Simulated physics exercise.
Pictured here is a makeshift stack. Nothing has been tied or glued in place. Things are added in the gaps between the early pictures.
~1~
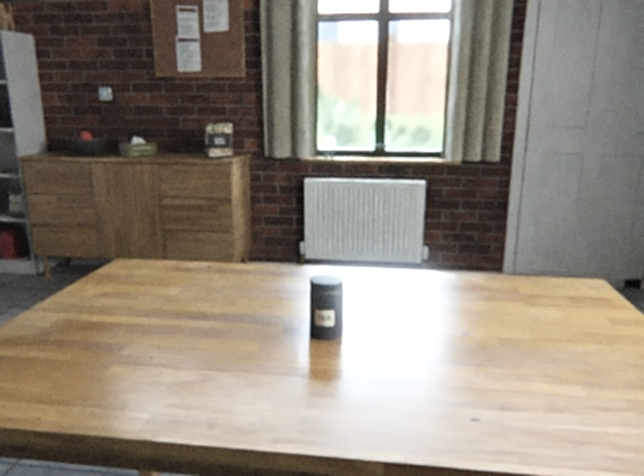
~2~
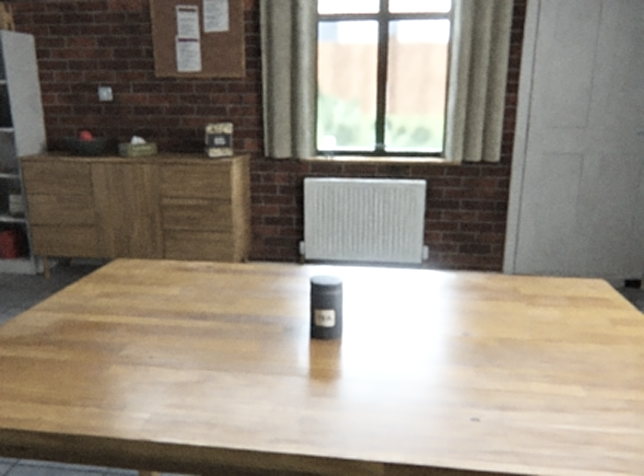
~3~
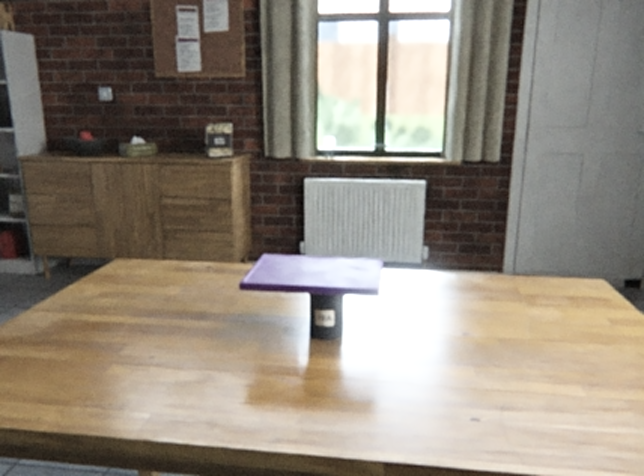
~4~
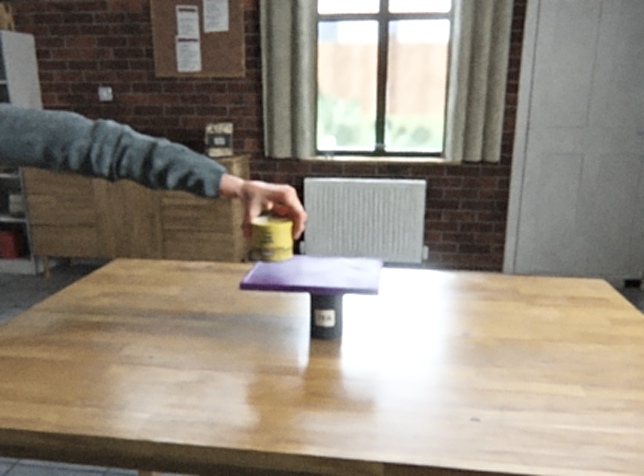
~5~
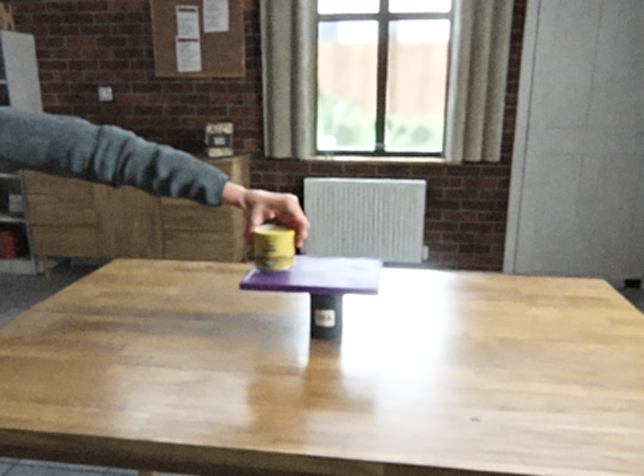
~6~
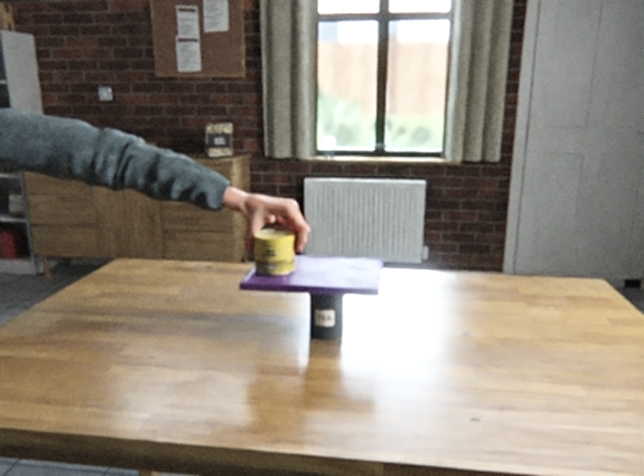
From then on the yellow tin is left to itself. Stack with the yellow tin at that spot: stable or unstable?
Unstable.
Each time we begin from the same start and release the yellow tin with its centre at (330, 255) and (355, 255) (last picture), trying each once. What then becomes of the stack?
Trial 1: Stable. Trial 2: Stable.
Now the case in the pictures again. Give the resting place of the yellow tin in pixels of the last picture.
Around (231, 314).
Then, 0.30 s later than the last frame, yellow tin now fallen; purple lid tilted by 37°.
Then, 0.40 s later than the last frame, purple lid tilted by 66°.
Then, 0.50 s later than the last frame, purple lid tilted by 69°.
Then, 1.00 s later than the last frame, purple lid tilted by 48°.
When it is over, fallen, yellow tin; lying over in the stack, purple lid; black jar as before. End places, in pixels of the last picture, yellow tin near (231, 314). The stack gives way.
